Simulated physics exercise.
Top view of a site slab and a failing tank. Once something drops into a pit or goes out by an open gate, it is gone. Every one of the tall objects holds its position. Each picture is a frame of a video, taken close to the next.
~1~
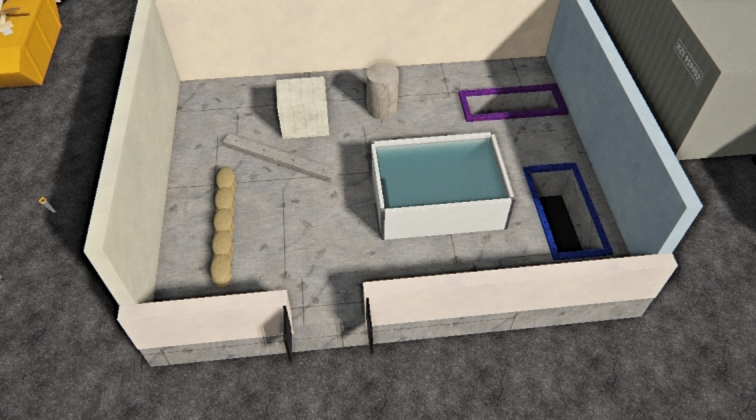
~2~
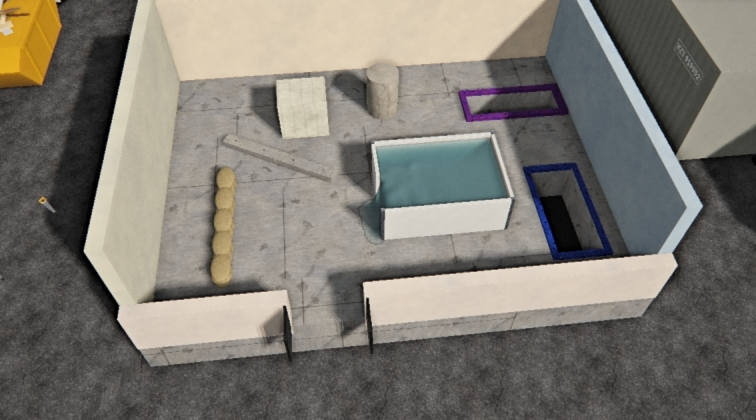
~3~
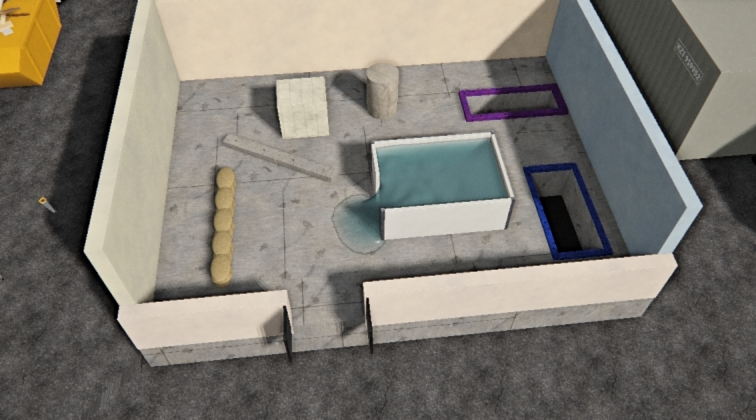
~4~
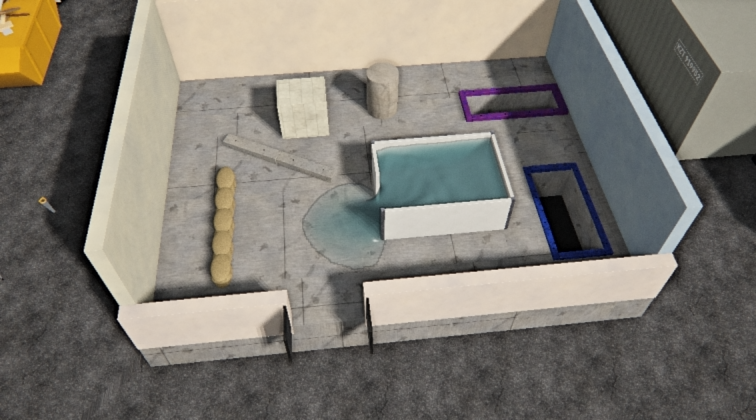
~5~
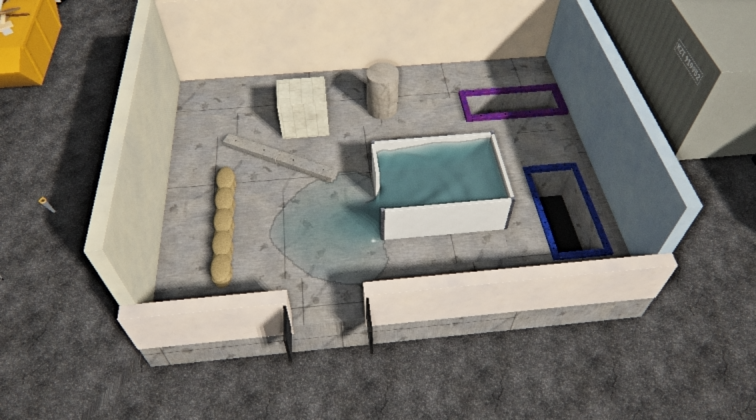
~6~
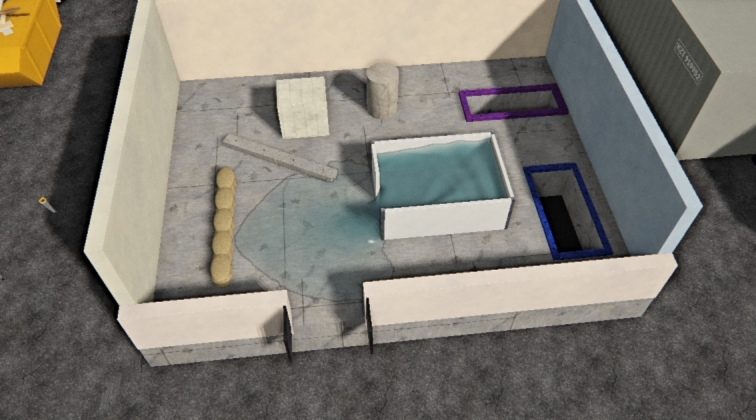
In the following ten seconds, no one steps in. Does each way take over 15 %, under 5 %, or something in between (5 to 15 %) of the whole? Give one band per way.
Result: Gate: The top band; blue pit: The bottom band; purple pit: The bottom band.
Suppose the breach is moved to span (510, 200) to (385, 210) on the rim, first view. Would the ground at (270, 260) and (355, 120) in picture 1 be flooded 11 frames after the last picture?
Soaked, then unsoaked.
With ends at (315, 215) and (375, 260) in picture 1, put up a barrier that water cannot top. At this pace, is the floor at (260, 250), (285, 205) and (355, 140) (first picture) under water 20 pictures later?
As listed: Wet, under water, under water.
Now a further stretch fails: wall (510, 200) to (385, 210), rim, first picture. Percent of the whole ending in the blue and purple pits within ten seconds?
Estimates in per cent: Blue 25, purple 2.
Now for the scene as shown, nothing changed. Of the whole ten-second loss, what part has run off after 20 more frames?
Roughly 25 percent.
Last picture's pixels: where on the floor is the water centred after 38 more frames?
I would point to (310, 201).
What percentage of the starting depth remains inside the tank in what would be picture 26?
Close to 44 in a hundred.
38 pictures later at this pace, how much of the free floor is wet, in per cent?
It comes to roughly 45 in a hundred.
A moment on, water covers 20 % of the floor; the gate 1 %, the blue pit 0 %, the purple pit 0 %.
Next, water covers 25 % of the floor; the gate 2 %, the blue pit 0 %, the purple pit 0 %.
Then, water covers 35 % of the floor; the gate 5 %, the blue pit 0 %, the purple pit 0 %.
Later, water covers 45 % of the floor; the gate 10 %, the blue pit 0 %, the purple pit 0 %.
In the end, water covers 70 % of the floor; the gate 19 %, the blue pit 0 %, the purple pit 0 %.
